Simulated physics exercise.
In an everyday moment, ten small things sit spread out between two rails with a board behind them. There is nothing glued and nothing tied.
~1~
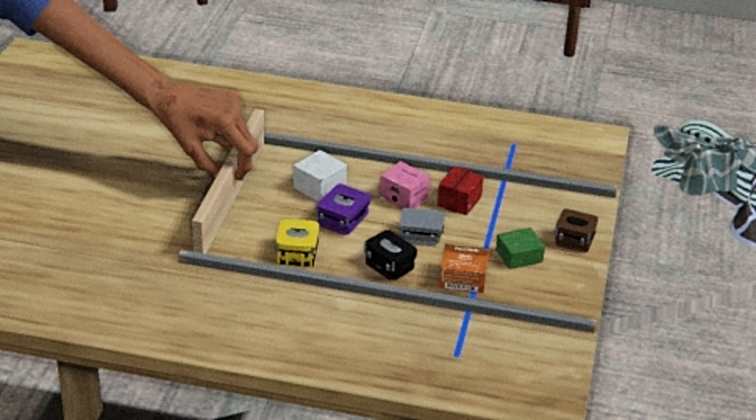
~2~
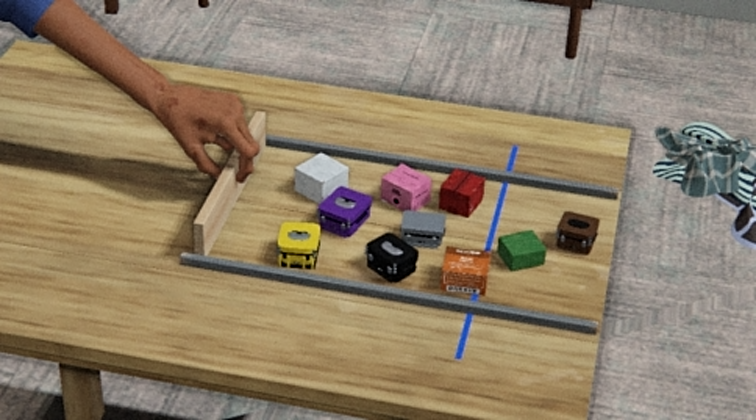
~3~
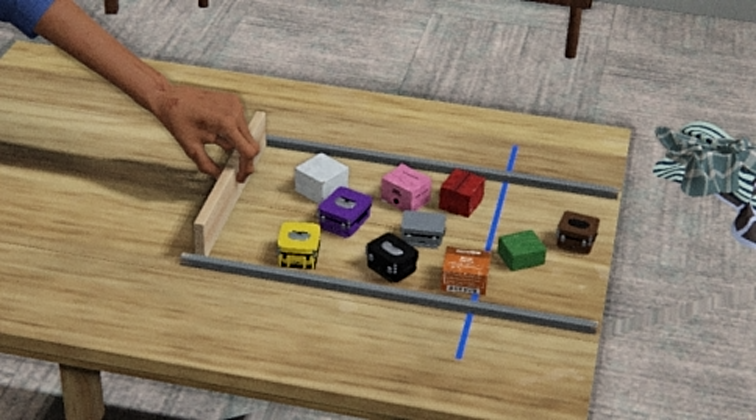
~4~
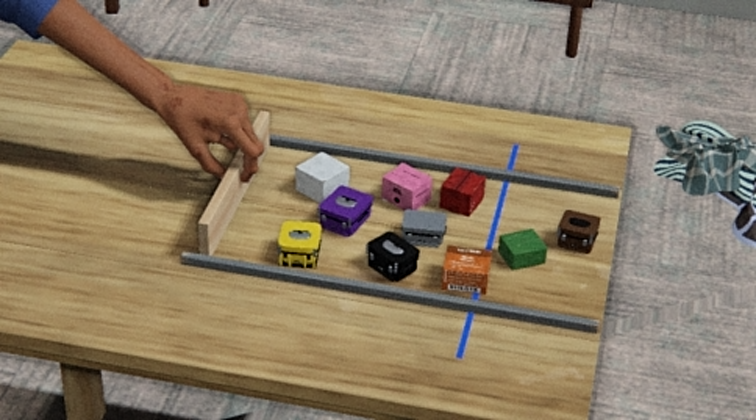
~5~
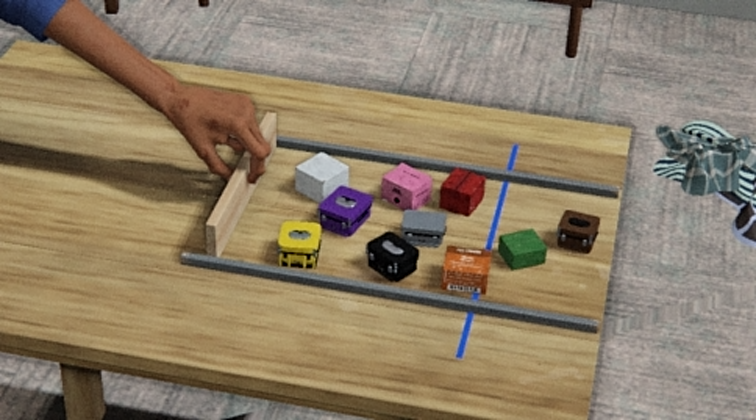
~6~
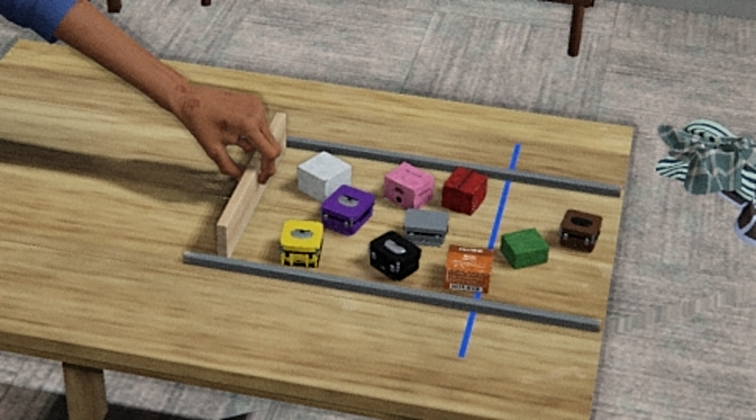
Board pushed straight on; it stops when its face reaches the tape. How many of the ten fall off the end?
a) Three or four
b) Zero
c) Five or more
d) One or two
Answer: B.
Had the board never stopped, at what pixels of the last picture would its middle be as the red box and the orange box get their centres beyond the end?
With the red box it sits around (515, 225), with the orange box around (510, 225).
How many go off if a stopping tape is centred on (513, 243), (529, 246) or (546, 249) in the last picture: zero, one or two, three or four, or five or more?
First just one or two, then three or four, then three to four.
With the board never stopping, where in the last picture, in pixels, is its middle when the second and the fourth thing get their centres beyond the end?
Around (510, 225); afterwards around (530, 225).
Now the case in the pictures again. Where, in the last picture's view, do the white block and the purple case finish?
In the last picture the white block sits around (520, 202) and the purple case around (512, 234).
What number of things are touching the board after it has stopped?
It's 3.
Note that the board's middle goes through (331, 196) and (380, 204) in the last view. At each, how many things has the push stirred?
The first number is 3, the next one 8.
Soon after, none off yet; brown case at rest near (580, 232); green block at rest near (525, 248); orange box at rest near (469, 269).
Then, none off yet; brown case at rest near (580, 232); green block at rest near (525, 248); orange box moved a little near (495, 273).
Further on, none off yet; brown case at rest near (580, 232); green block moved about its own width near (559, 256); orange box moved well along near (554, 282).
At rest, the number that fall off is zero.
